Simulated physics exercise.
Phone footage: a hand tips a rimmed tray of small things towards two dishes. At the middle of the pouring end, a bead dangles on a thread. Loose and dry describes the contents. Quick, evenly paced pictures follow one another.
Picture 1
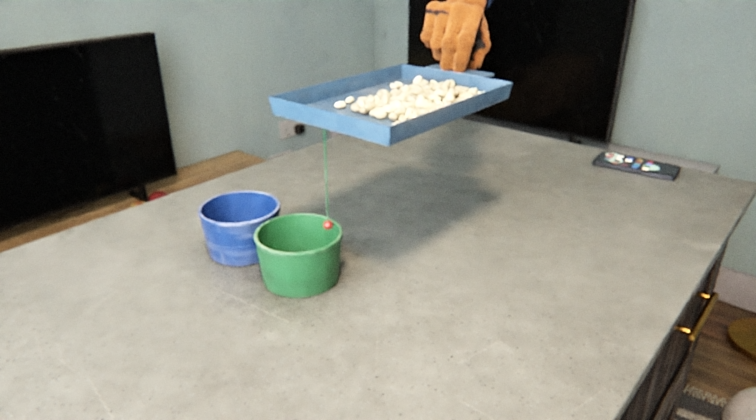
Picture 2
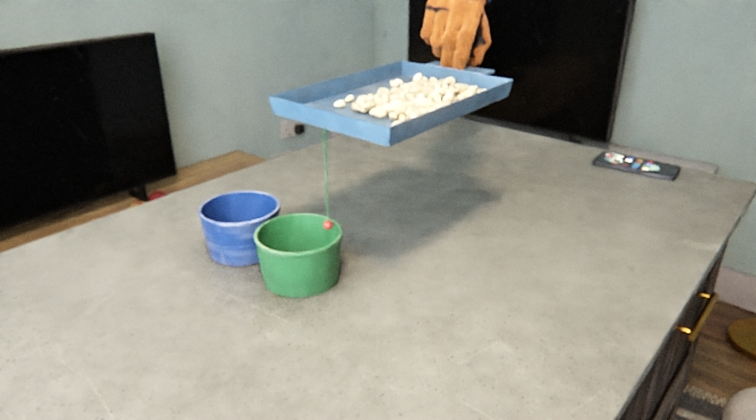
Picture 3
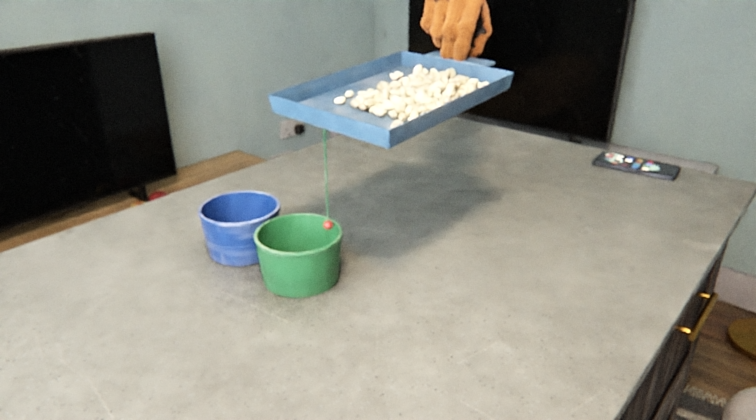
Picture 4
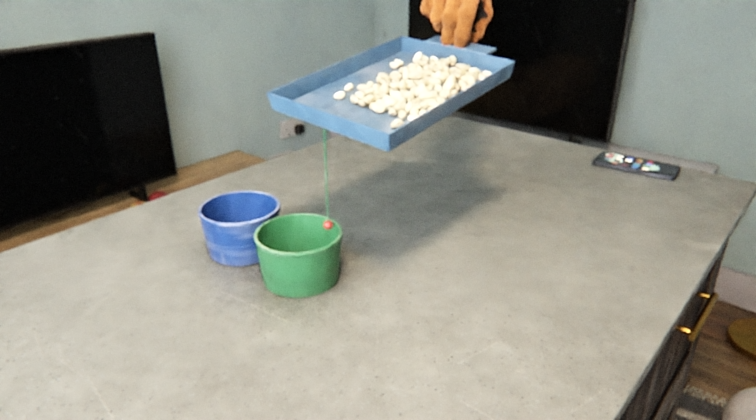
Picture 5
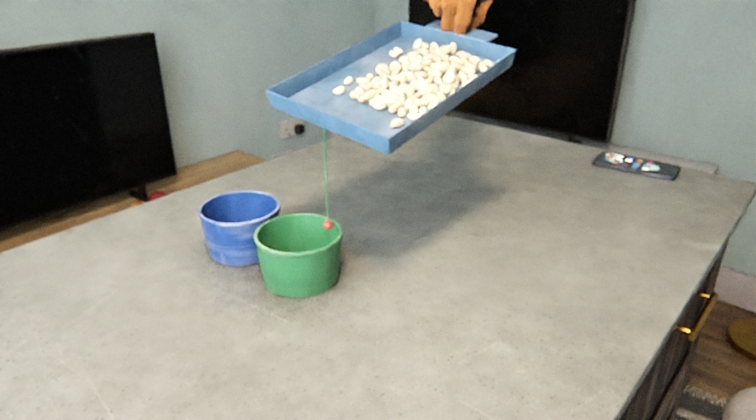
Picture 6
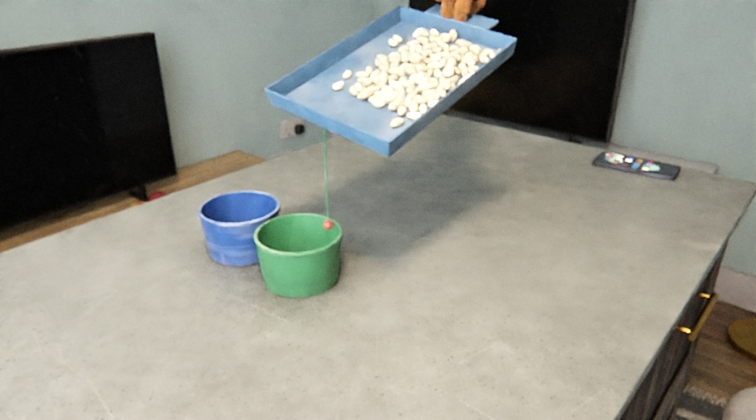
A blue rimmed tray of white beans, held by a hand at its far end above a blue dish and a green dish, starts level and gradually tilts toward its near end while the beans stay bunched together.
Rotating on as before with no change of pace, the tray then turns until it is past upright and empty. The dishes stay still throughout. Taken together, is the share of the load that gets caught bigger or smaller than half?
I expect most of the load to be wasted.
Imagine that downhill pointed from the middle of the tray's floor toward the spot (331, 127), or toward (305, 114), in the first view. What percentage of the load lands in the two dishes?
Lab note: Try one about 10 %, try two 70 %.
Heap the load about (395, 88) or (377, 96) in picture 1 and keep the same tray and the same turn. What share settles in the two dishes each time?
Roughly 0 % and then 0 %.
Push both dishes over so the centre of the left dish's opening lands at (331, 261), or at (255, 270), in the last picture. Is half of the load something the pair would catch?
At the first place most of it, at the second the smaller part.
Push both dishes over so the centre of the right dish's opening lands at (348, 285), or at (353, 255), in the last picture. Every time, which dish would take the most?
First place: The rightmost one; second place: The rightmost one.
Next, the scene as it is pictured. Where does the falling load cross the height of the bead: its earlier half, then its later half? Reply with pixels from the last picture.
I'd say close to (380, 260) at first and close to (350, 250) later on.
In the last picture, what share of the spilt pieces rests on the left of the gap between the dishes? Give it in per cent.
About 10 %.
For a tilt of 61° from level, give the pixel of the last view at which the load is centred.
Look about (388, 88) in the last picture.
Shortly afterwards, tray tipped steeply; all but a few on the tray; only a few in the air.
Next, tray tipped right over; the bulk on the tray; a little outside both; a little in the air.
Some moments later, tray tipped past a quarter turn; only a few in the right dish; all but a few outside both.
In the end, tray tipped past a quarter turn; only a few in the right dish; none at all in the left dish; all but a few outside both.
